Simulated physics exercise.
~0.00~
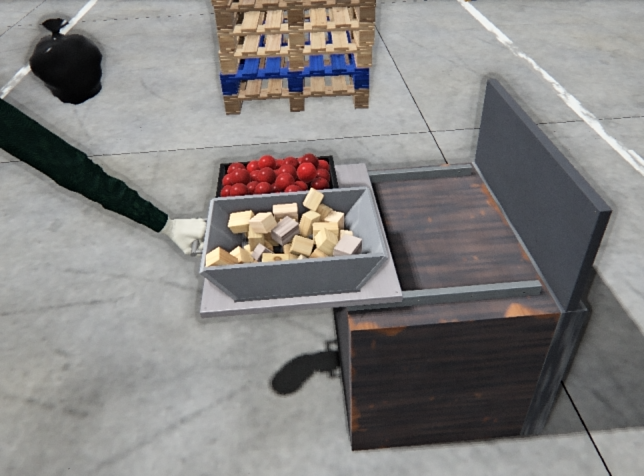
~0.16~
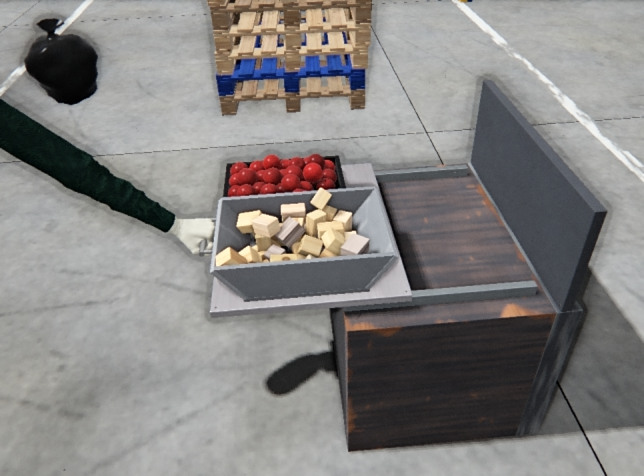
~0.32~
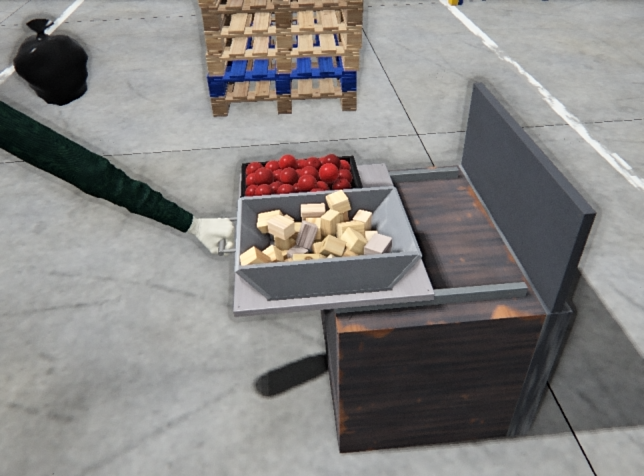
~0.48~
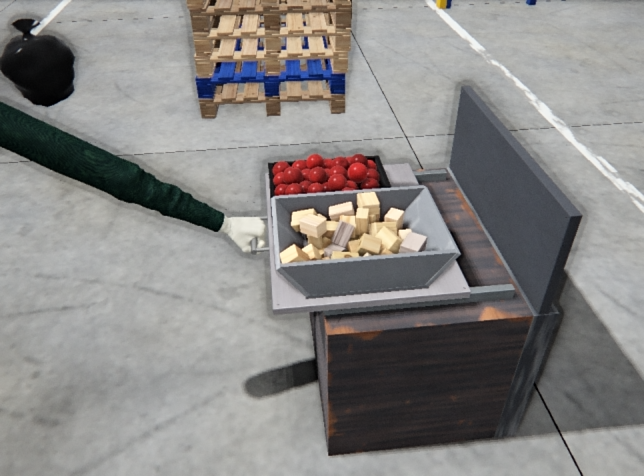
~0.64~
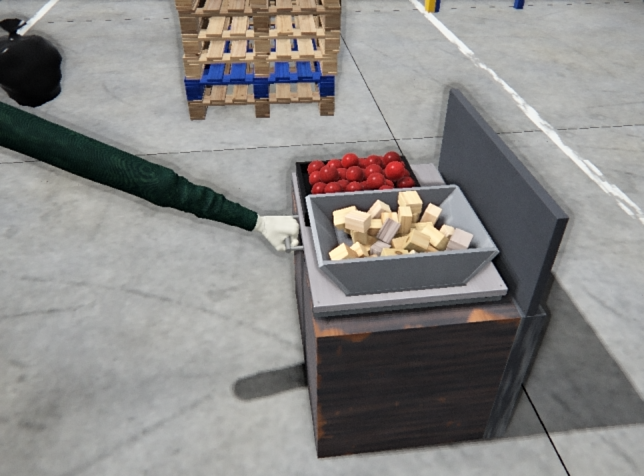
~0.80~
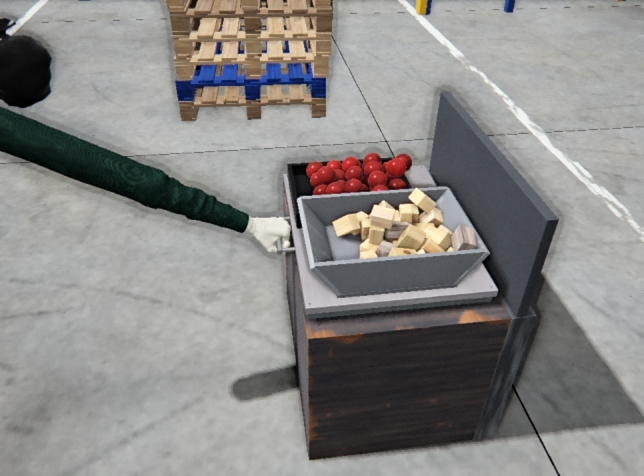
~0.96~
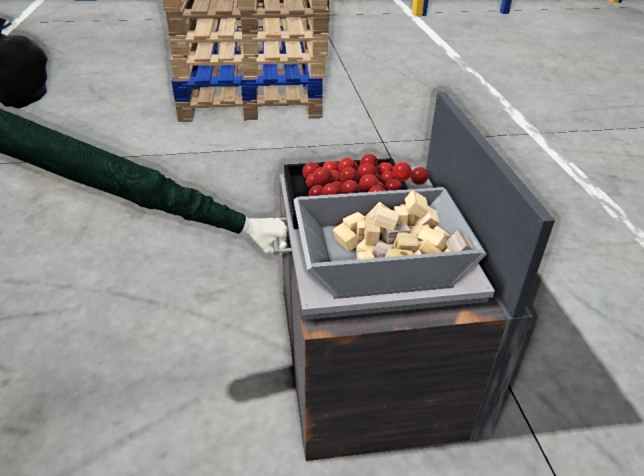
In the video, a gloved hand pushes a sliding shelf carrying a grey box of wooden blocks and a black box of red apples rightward until it stops near an upright panel, whereupon the loose contents shift right and a few apples spill over the black box's edge.
